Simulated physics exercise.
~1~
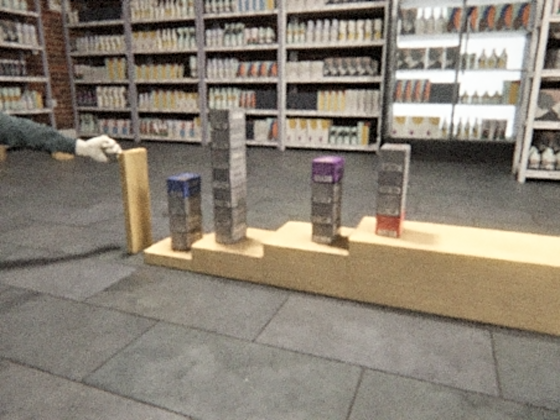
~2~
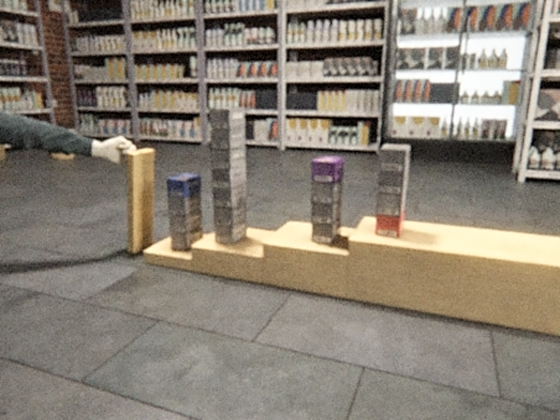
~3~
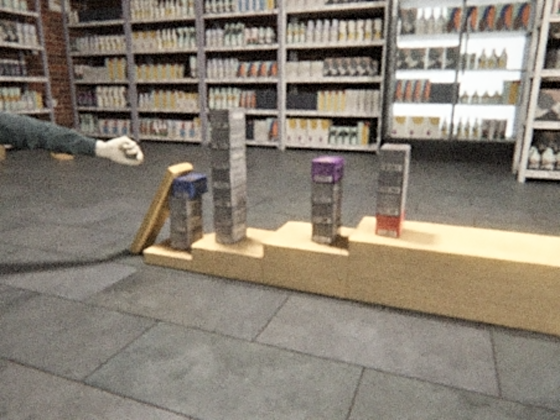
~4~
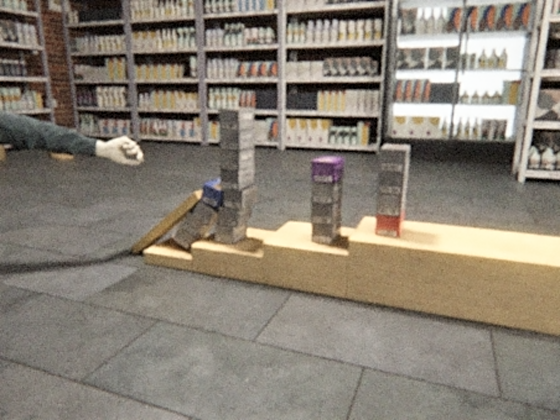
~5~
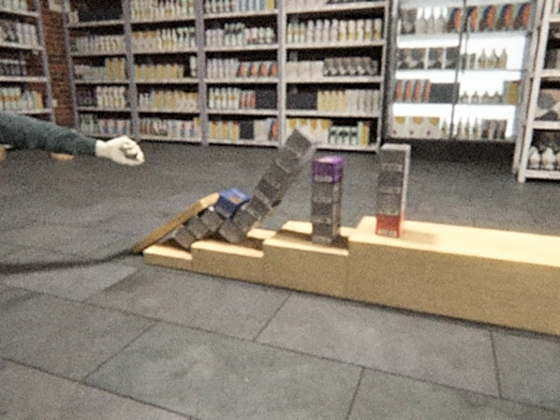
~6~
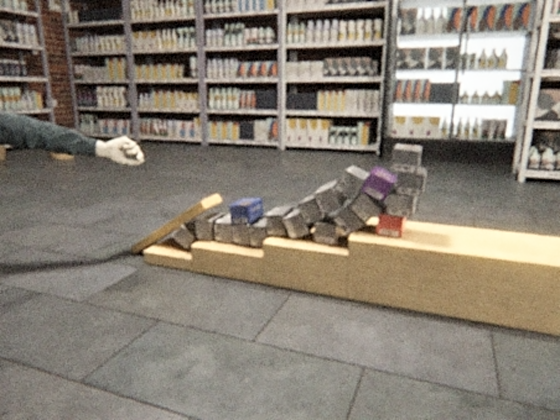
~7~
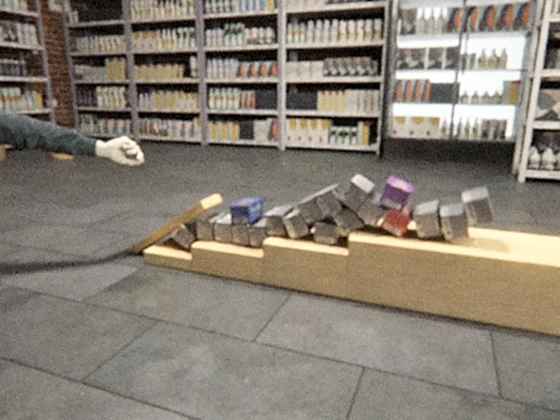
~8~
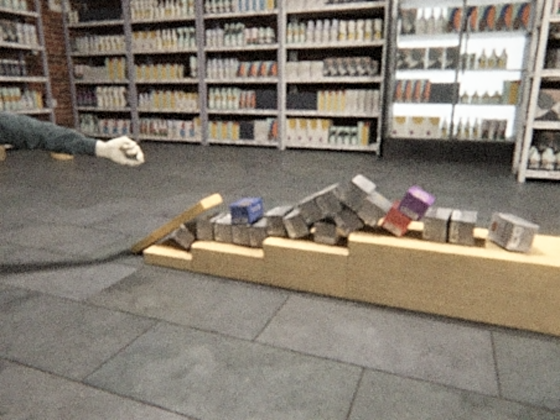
A gloved hand tips a board that topples four stacks rightward into a jumbled line.
